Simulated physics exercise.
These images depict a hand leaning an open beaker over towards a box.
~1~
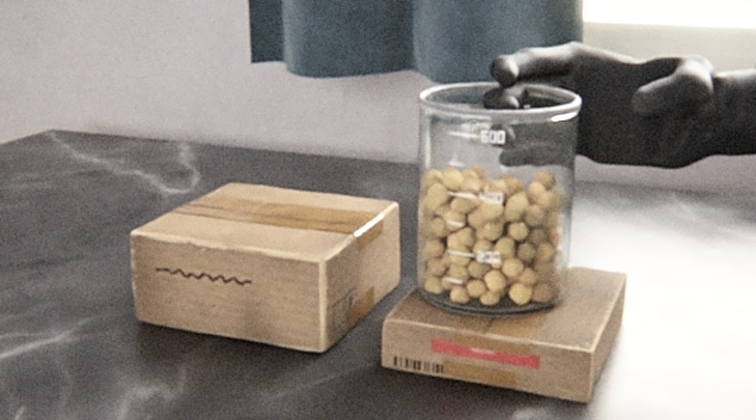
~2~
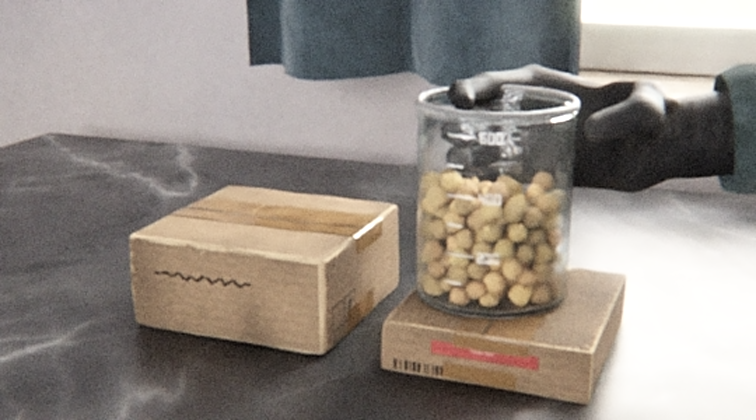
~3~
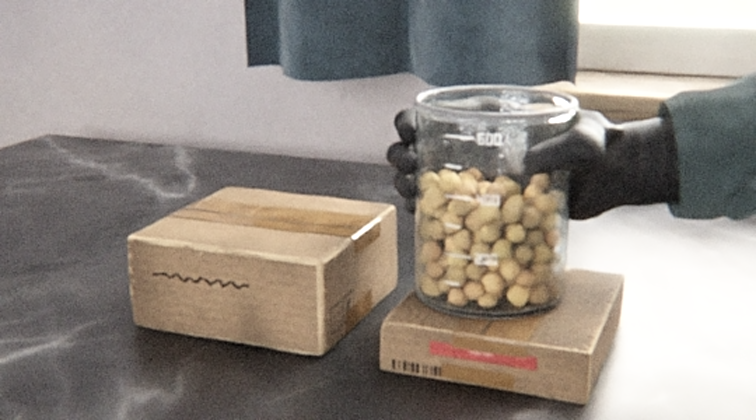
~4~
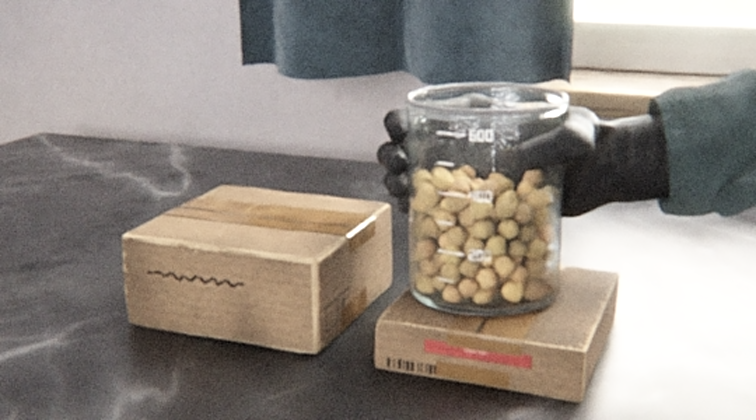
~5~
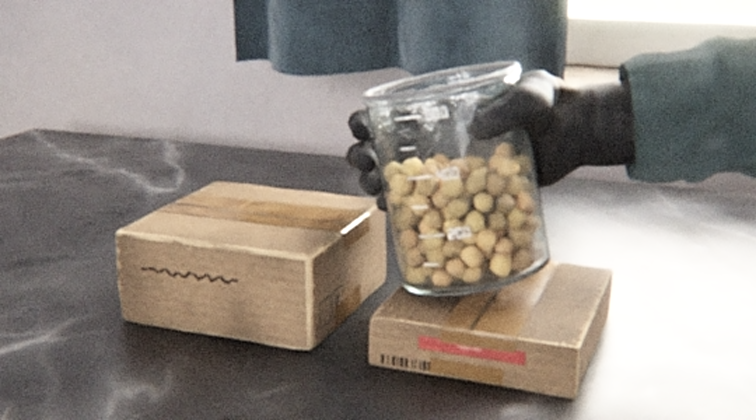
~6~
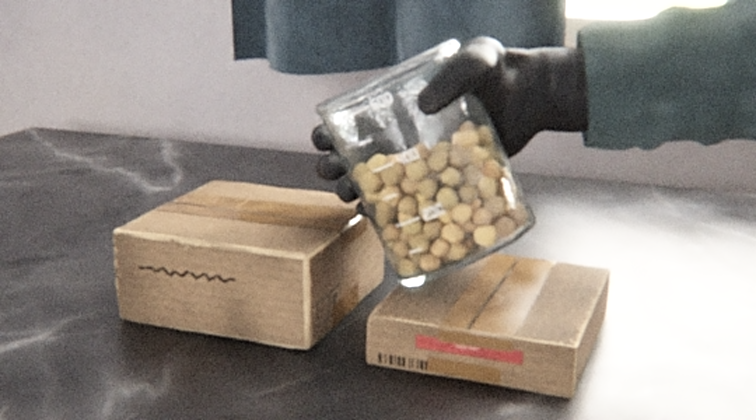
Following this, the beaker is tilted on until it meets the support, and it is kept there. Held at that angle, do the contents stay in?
Yes, they stay in.
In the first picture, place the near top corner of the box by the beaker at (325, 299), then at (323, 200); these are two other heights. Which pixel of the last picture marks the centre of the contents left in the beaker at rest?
Centre at rest, last picture: Try 1 about (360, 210); try 2 about (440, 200).
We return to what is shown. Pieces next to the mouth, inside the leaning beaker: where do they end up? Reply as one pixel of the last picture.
They come to rest at roughly (336, 175).
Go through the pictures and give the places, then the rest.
In the first frame, beaker at (495, 195), two thirds full of dried chickpeas; box at (272, 259), reaching a quarter of the way up the beaker.
In the second frame, beaker at (494, 197), upright; rim at (424, 96); top of the contents at (483, 194).
In the third frame, beaker at (492, 197), upright; rim at (422, 96); box at (270, 263).
In the fourth frame, beaker at (485, 194), upright; rim at (414, 94); top of the contents at (474, 192).
In the fifth frame, beaker at (458, 176), leaning 12°; rim at (371, 92); box at (259, 258).
In the sixth frame, beaker at (426, 163), leaning 27°; rim at (325, 104); box at (256, 257), reaching a quarter of the way up the beaker.
Then, 0.24 s after the last picture, the beaker leans 45°; everything is still inside.
Then, 0.45 s after the last picture, the beaker rests on the box at 49°; everything is still inside.
At rest, the beaker rests on the box at 49°; everything is still inside.
